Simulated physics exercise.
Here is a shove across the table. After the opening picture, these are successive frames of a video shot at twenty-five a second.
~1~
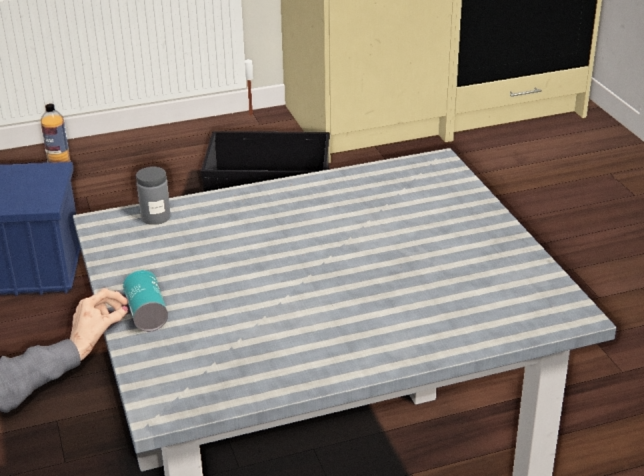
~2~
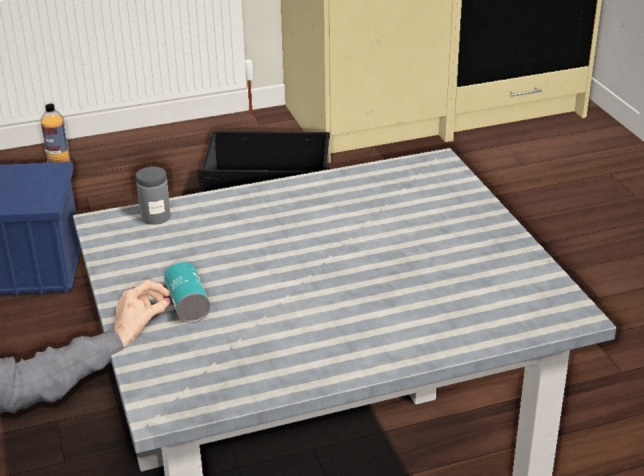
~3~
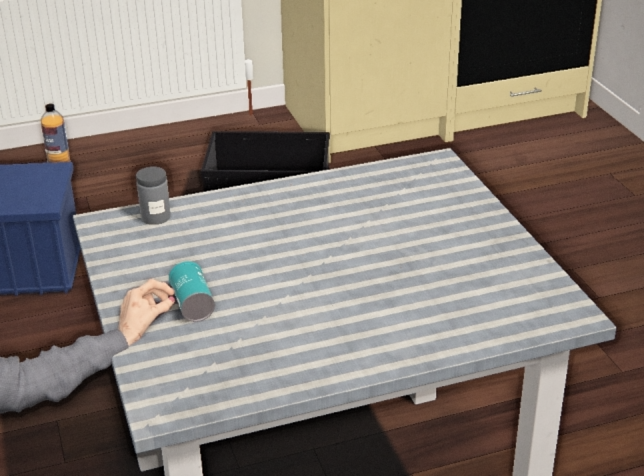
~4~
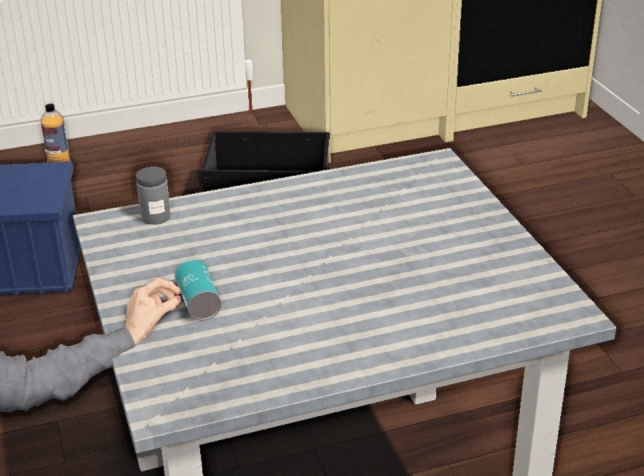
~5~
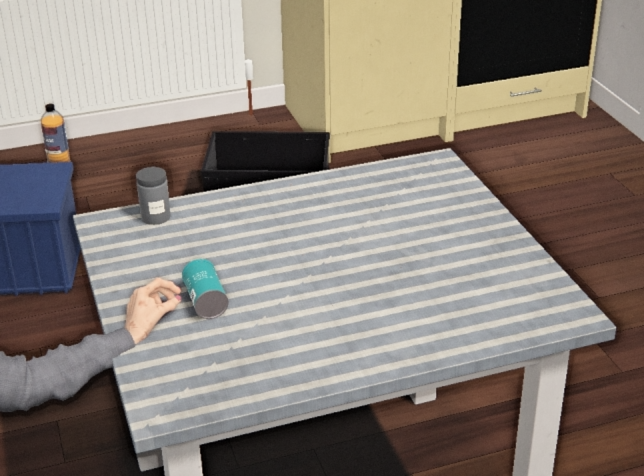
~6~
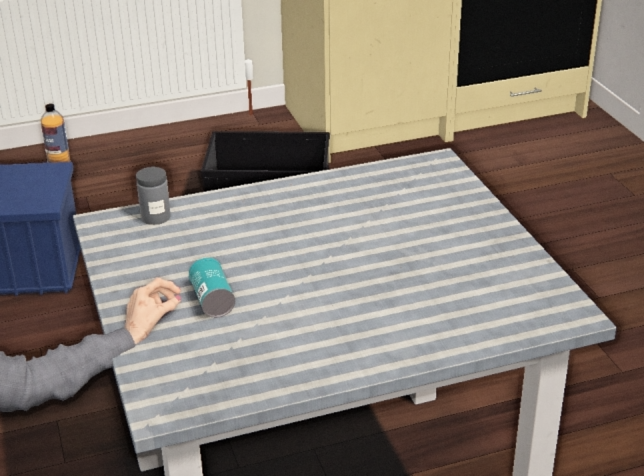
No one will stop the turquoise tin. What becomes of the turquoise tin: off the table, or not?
The turquoise tin stays on the table.
Then, 0.10 s later than the last frame, turquoise tin moved about its own width near (227, 284).
Then, 0.30 s later than the last frame, turquoise tin moved well along near (255, 279).
Then, 0.50 s later than the last frame, turquoise tin moved well along near (276, 275).
Then, 0.80 s later than the last frame, turquoise tin moved well along near (297, 270).
When it is over, moved from the start, turquoise tin. End places, in pixels of the last picture, turquoise tin near (305, 269).
